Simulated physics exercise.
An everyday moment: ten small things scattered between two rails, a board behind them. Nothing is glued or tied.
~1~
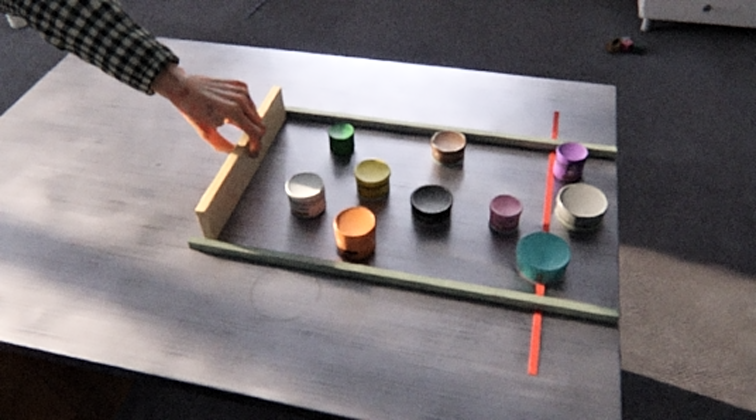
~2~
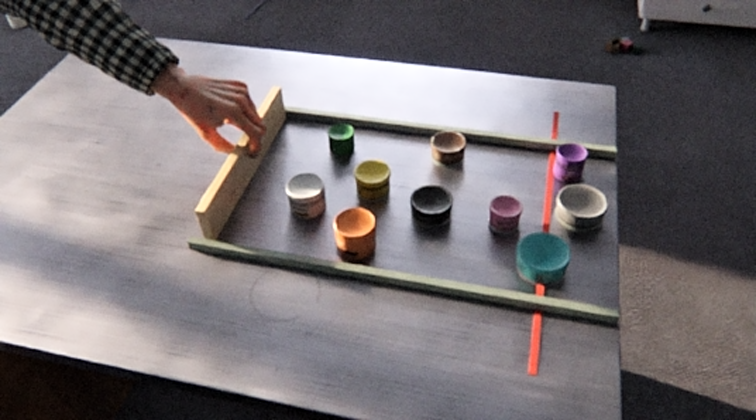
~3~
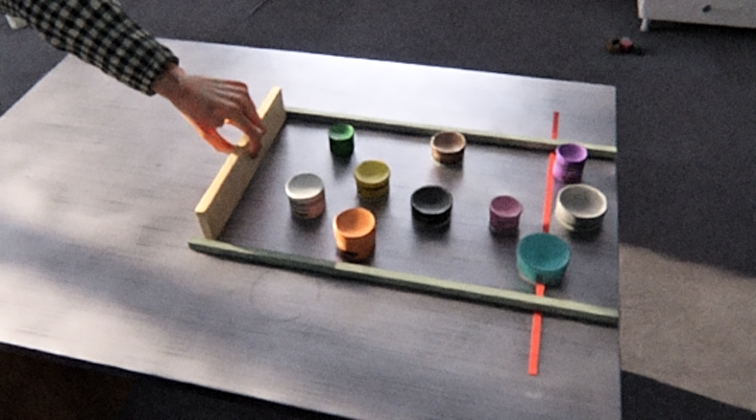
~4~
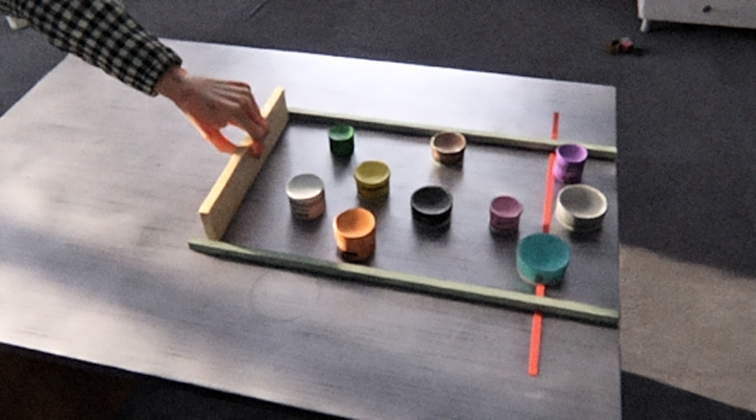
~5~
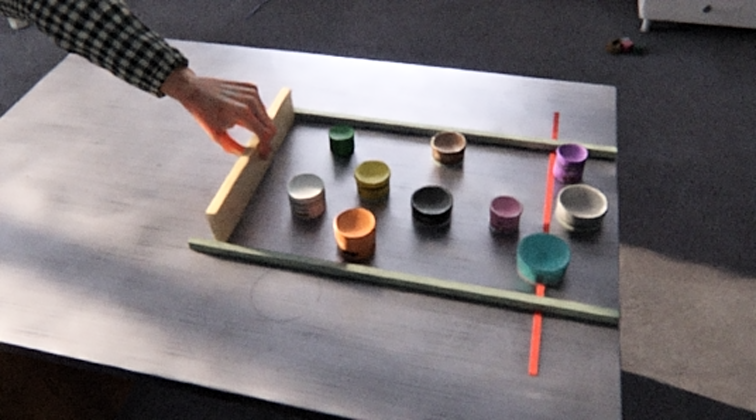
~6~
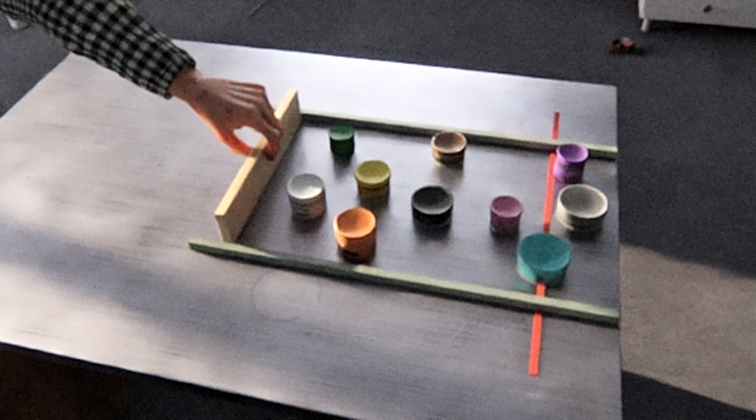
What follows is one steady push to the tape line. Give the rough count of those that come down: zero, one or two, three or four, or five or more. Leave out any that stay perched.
The number that fall off is one or two.
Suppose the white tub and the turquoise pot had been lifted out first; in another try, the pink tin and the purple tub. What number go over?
0 in the first case, 0 in the second.
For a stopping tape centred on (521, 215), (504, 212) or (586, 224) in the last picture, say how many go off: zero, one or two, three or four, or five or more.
The falls would be no fall at all; none; five or more.
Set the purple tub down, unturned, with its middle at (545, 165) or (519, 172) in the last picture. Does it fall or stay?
In turn it remains up; does not fall.
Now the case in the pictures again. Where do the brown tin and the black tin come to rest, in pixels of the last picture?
The brown tin at (571, 157), the black tin at (604, 231).
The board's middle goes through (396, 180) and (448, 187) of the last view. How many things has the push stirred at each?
The counts are 6 and 7.
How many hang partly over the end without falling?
3 of them.
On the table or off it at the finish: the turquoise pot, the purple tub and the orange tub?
The turquoise pot is kept; the purple tub stays on; the orange tub is kept.
Early on, none off yet; grey tin at rest near (582, 208); purple tub at rest near (570, 163); turquoise pot at rest near (543, 259).
A while later, none off yet; grey tin at rest near (589, 206); purple tub at rest near (570, 163); turquoise pot moving near (553, 259).
Finally, the number that fall off is one or two; lost, pink tin.
